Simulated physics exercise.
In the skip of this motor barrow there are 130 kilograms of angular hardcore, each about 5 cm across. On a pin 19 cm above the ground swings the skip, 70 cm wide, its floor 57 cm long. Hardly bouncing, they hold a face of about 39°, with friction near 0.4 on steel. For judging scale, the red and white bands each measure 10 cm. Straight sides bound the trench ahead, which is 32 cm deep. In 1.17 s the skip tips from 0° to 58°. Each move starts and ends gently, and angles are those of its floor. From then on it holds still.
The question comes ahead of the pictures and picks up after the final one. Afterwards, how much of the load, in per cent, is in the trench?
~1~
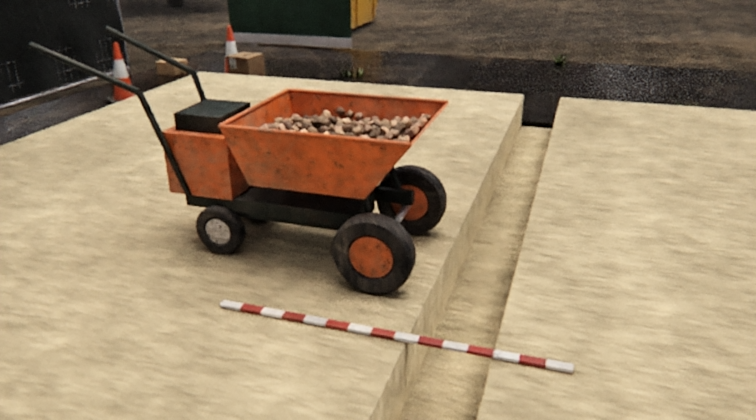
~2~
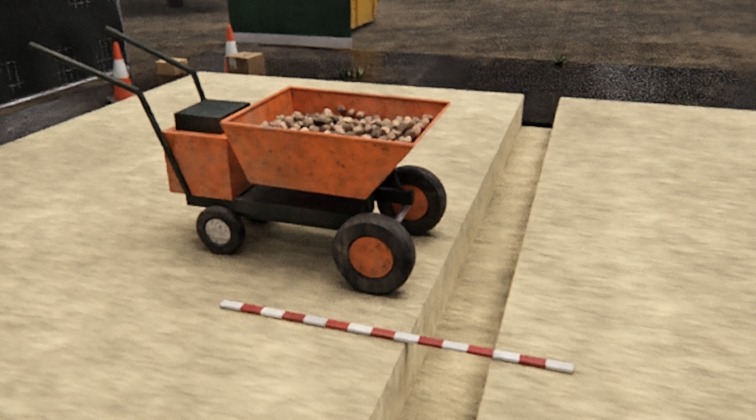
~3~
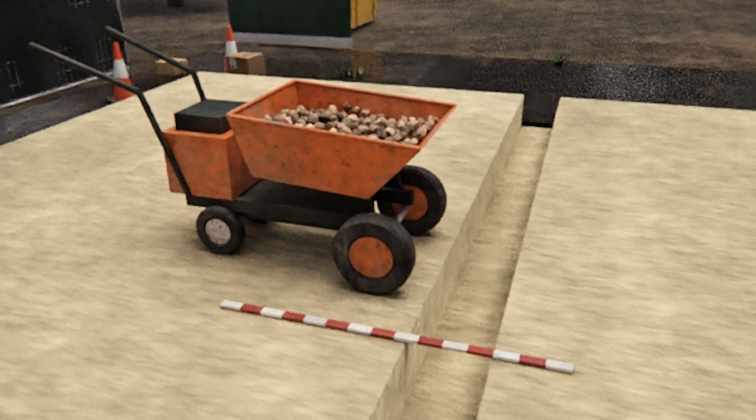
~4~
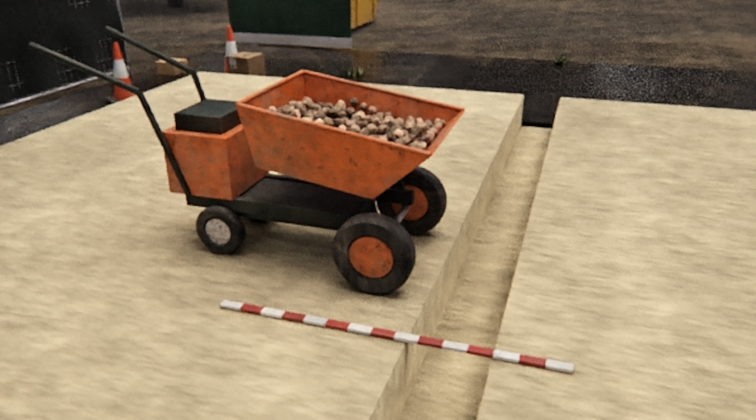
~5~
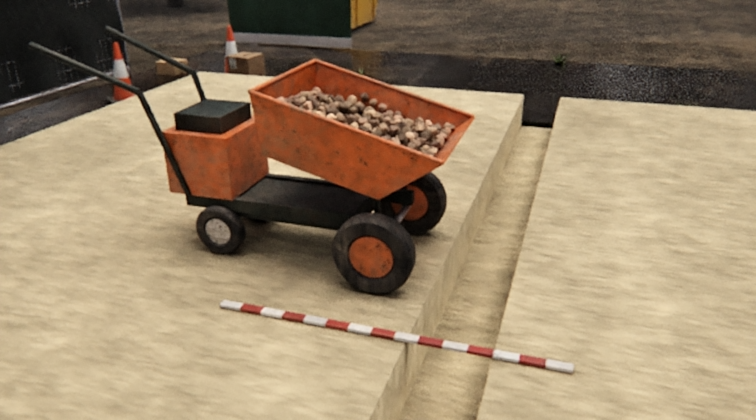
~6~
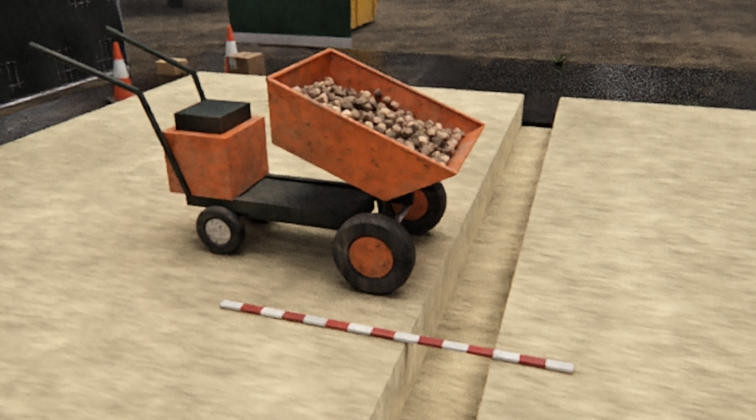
About 4 per cent.
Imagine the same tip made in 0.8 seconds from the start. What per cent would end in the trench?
That would give about 5 percent.
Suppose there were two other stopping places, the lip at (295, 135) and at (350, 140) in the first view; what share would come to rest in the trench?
It comes to about 10 and 20 in a hundred.
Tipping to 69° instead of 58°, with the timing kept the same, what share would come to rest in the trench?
About 30%.
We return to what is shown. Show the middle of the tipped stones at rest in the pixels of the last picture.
Centre estimate: Around (535, 287).
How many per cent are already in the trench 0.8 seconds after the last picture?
About 0 per cent by then.
Then, 0.4 s after the last picture the floor is at 49°, 100 % in the skip; the foremost stones are at (484, 198).
Then, 0.8 s after the last picture the floor is at 58°, 99 % in the skip, 1 % past the trench; the foremost stones are at (520, 224).
Then, 1.1 s after the last picture the floor is at 58°, 89 % in the skip, 1 % in the trench, 10 % past the trench; the foremost stones are at (578, 291).
Then, 3.1 s after the last picture the floor is at 58°, 78 % in the skip, 4 % in the trench, 17 % past the trench; the foremost stones are at (626, 299).
